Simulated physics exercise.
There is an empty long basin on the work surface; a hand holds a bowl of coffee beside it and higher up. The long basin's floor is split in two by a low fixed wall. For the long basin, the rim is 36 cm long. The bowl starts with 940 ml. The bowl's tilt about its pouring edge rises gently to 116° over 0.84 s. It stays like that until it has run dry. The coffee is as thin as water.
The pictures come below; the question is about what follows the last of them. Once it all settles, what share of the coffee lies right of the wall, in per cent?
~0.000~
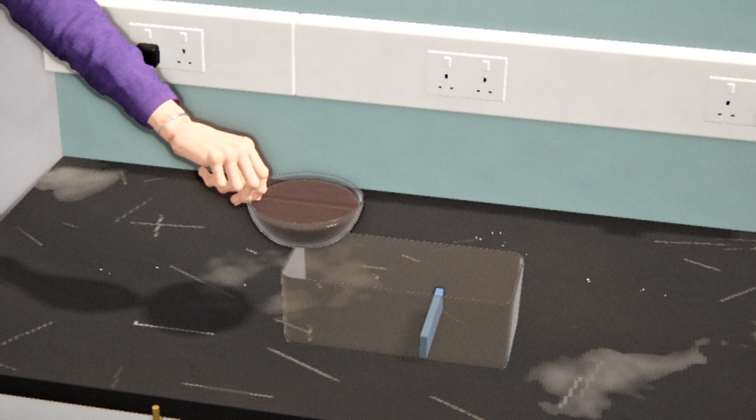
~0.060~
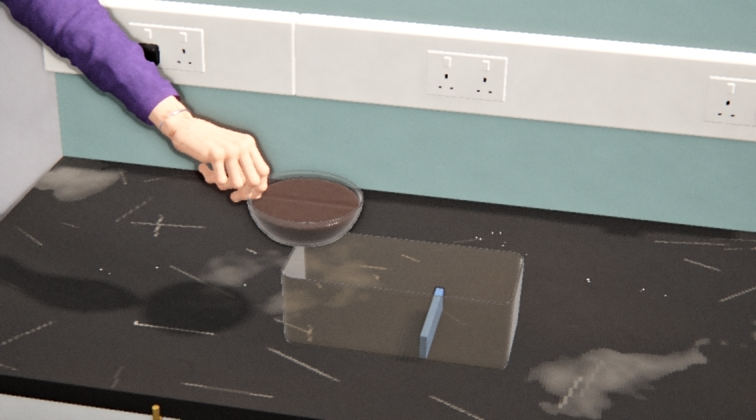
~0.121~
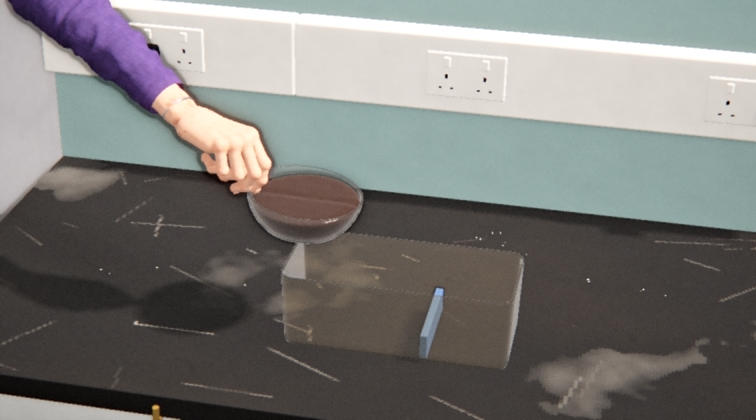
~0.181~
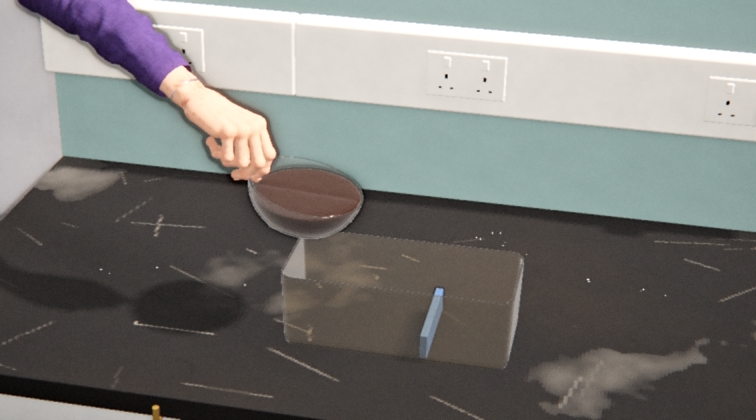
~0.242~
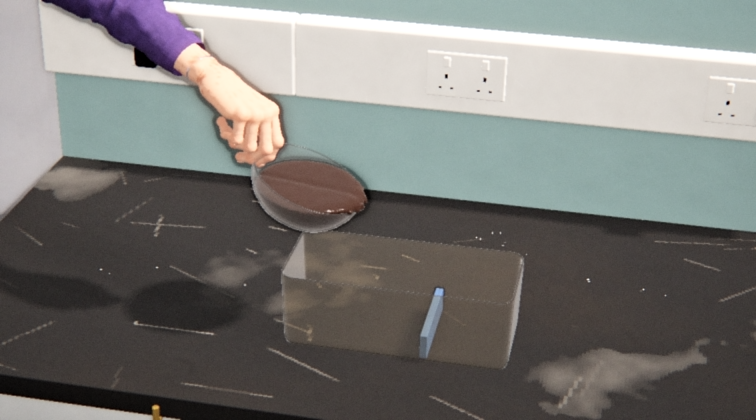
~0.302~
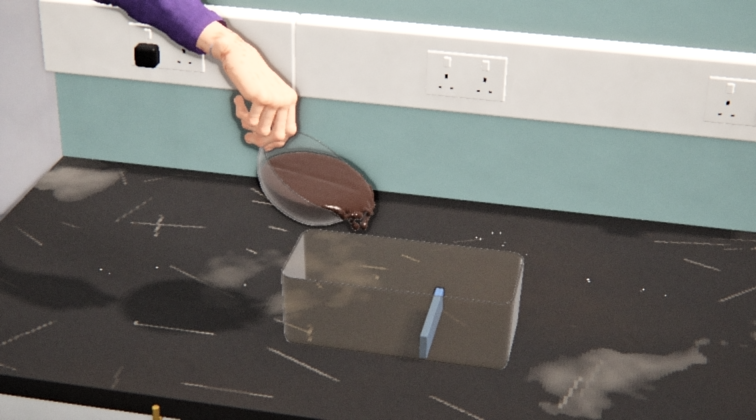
47 %.
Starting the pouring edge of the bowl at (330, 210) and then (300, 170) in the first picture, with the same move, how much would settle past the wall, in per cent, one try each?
15 and 15 %.
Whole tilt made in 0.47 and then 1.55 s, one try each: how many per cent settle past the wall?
45 then 40 %.
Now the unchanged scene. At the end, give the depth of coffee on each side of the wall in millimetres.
14 mm left, 24 mm right.
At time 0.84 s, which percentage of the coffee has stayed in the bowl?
0 per cent or so.
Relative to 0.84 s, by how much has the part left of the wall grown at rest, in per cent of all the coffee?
Close to 16% of the whole.
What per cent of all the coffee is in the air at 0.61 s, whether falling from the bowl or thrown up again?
Roughly 50 %.
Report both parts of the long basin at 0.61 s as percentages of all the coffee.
Lab note: Left near 24 %, right near 20.
By 0.61 s the tilt is 96° and 8 per cent is still to pour, 23 is left of the wall and 19 right of it.
By 0.84 s the tilt is 116° and 0 per cent is still to pour, 34 is left of the wall and 51 right of it.
By 1.08 s the tilt is 116° and 0 per cent is still to pour, 47 is left of the wall and 50 right of it.
By 1.34 s the tilt is 116° and 0 per cent is still to pour, 50 is left of the wall and 47 right of it.
At rest 50 per cent lies left of the wall, 47 right of it and 3 outside.
